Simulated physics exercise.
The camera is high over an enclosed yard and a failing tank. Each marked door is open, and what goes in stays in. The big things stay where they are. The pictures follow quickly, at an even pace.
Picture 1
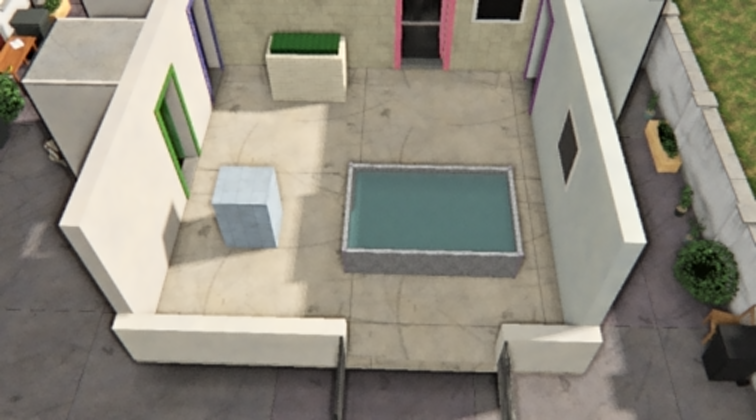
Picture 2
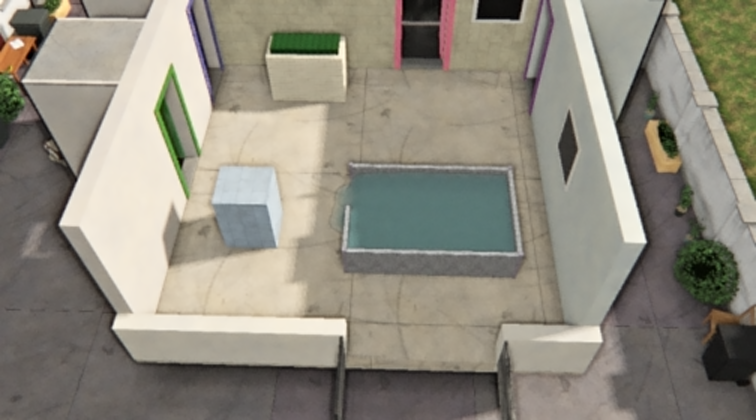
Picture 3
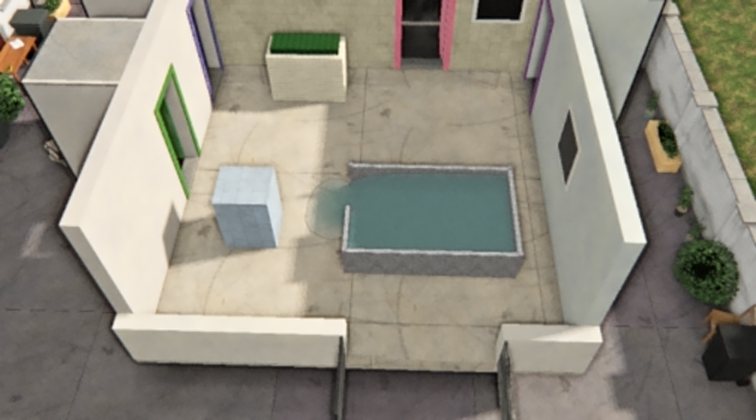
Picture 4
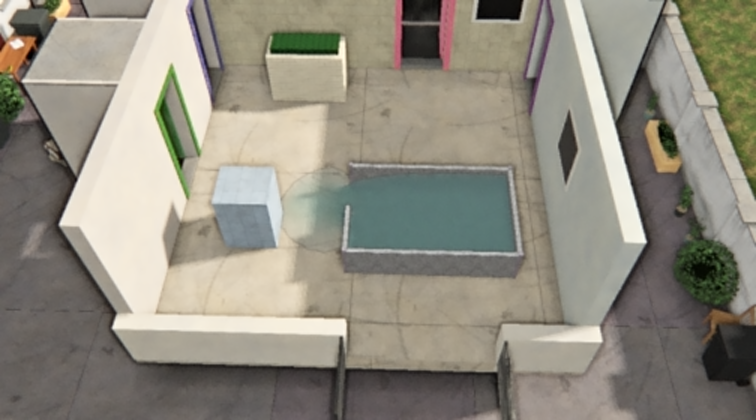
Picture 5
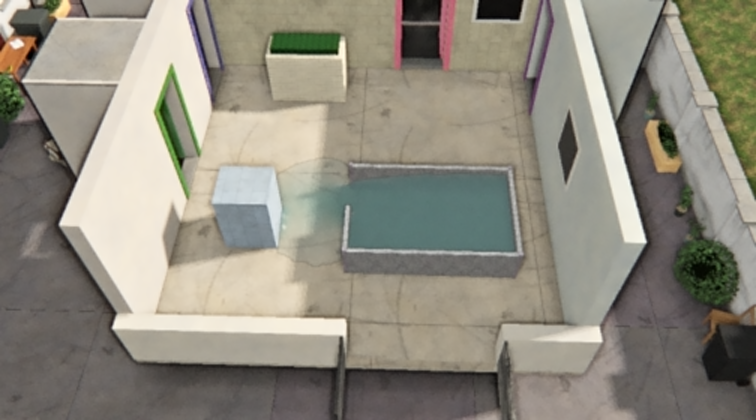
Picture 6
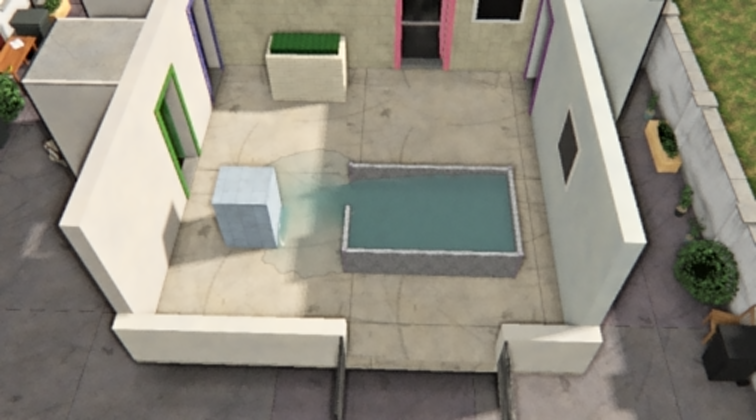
A walled tank opens on its left side and water spreads toward the pale block.
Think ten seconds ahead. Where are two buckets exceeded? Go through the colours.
One by one: The blue door holds within the limit; the purple door holds within the limit; the green door floods; the pink door holds within the limit.
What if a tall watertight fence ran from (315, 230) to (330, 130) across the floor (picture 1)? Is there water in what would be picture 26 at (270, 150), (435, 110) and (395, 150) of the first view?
In that order: Dry, wet, wet.
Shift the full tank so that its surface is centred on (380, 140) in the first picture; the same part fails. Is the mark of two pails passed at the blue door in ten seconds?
My reading: Blue takes more.
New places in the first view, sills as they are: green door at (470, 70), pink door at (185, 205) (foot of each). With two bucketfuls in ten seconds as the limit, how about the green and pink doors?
One by one: Green takes less, pink passes that mark.
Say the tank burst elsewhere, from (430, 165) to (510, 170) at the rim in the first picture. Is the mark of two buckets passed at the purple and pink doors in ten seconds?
The purple one lets more in; the pink one goes over.
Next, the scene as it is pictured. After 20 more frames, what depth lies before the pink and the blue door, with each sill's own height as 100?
In turn 0 and 60 per cent.
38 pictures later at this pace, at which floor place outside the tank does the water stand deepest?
Around (288, 216).
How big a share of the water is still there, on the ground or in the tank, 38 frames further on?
Near 86 in a hundred.
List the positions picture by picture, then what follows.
The first picture shows still water in the open tank at (431, 210).
In the second picture, the front is at (342, 229), out from the gap at (352, 203).
In the third picture, water pours out at (352, 203) and has run to (311, 223).
In the fourth picture, water pours out at (352, 204) and has run to a hidden place.
In the fifth picture, the front is at a hidden place, out from the gap at (352, 203).
In the sixth picture, the front is at a hidden place, out from the gap at (352, 203).
A moment on, water covers 20 % of the floor; the blue door not reached, the purple door not reached, the green door under two buckets in, the pink door not reached.
Next, water covers 35 % of the floor; the blue door wet at the sill, nothing in, the purple door not reached, the green door over two buckets in, the pink door not reached.
Then, water covers 45 % of the floor; the blue door wet at the sill, nothing in, the purple door not reached, the green door far over two buckets in, the pink door not reached.
Later, water covers 70 % of the floor; the blue door wet at the sill, nothing in, the purple door not reached, the green door far over two buckets in, the pink door wet at the sill, nothing in.
In the end, water covers 95 % of the floor; the blue door wet at the sill, nothing in, the purple door wet at the sill, nothing in, the green door far over two buckets in, the pink door wet at the sill, nothing in.
